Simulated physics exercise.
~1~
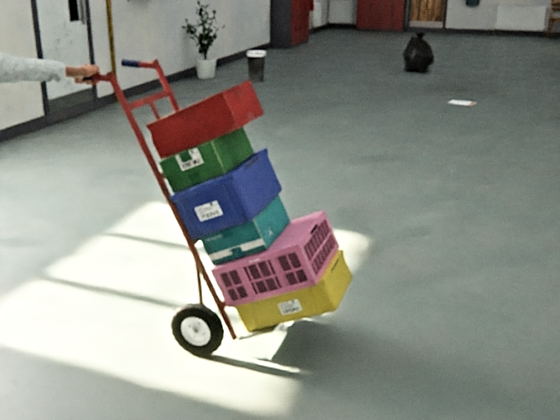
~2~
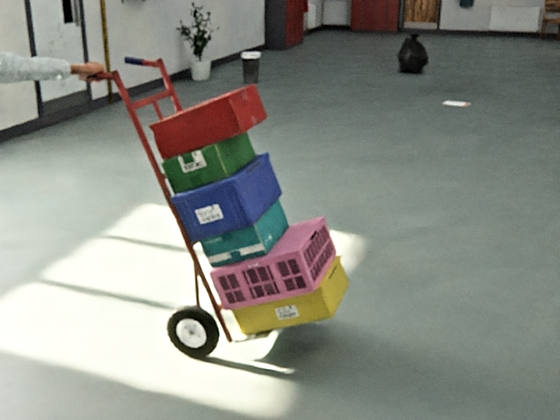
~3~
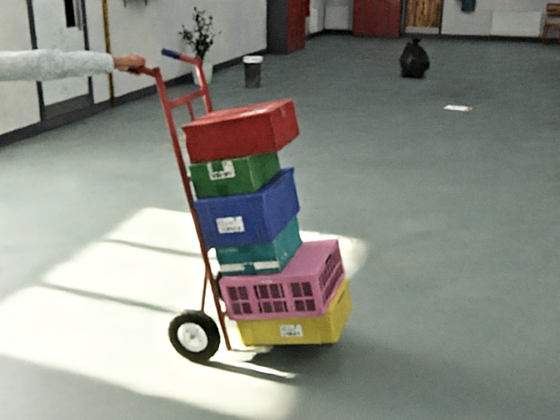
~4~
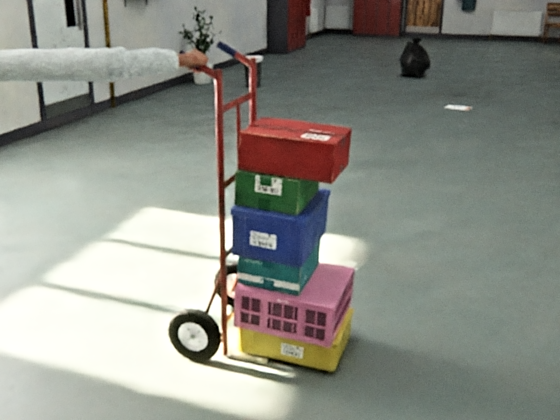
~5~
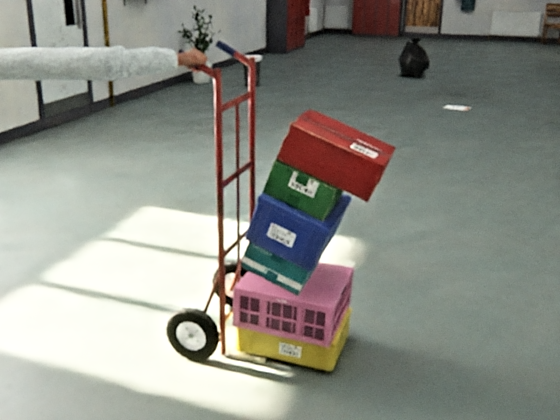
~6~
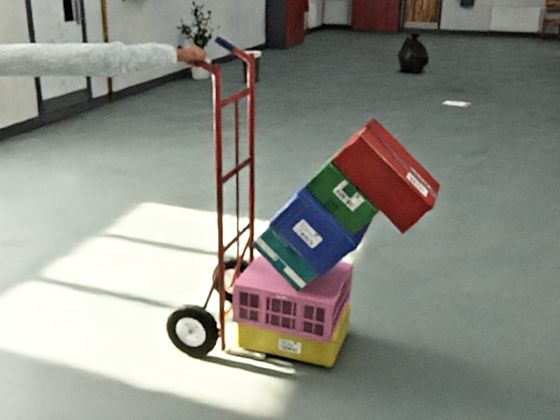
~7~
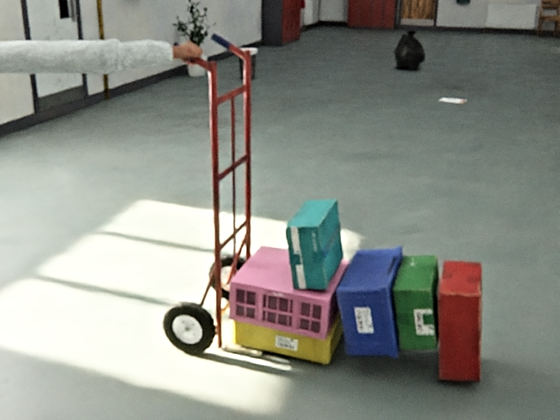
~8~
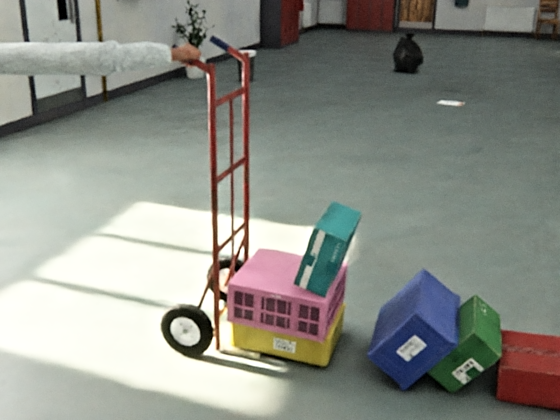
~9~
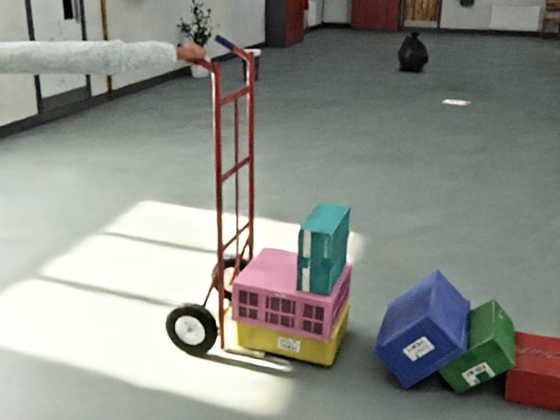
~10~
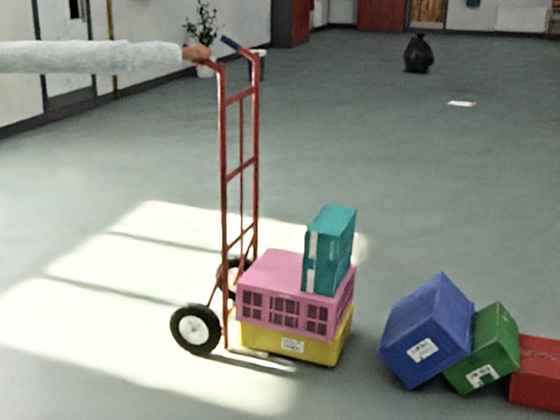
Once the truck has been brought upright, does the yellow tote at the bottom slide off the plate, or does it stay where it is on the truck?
The yellow tote stays where it is on the truck, at the bottom beneath the pink crate.
To begin with, a hand holds a red hand truck tilted back toward the left, with a leaning stack of six colourful boxes and crates on it. The hand swings the truck upright until its plate meets the floor. Just after that, the upper four boxes tip away to the right while the pink crate and yellow tote stay beneath them. The red, green and blue ones tumble to the floor beside the truck. At the close, those three lie in a slanted row at the right, and the turquoise box stands on its side atop the pink crate.
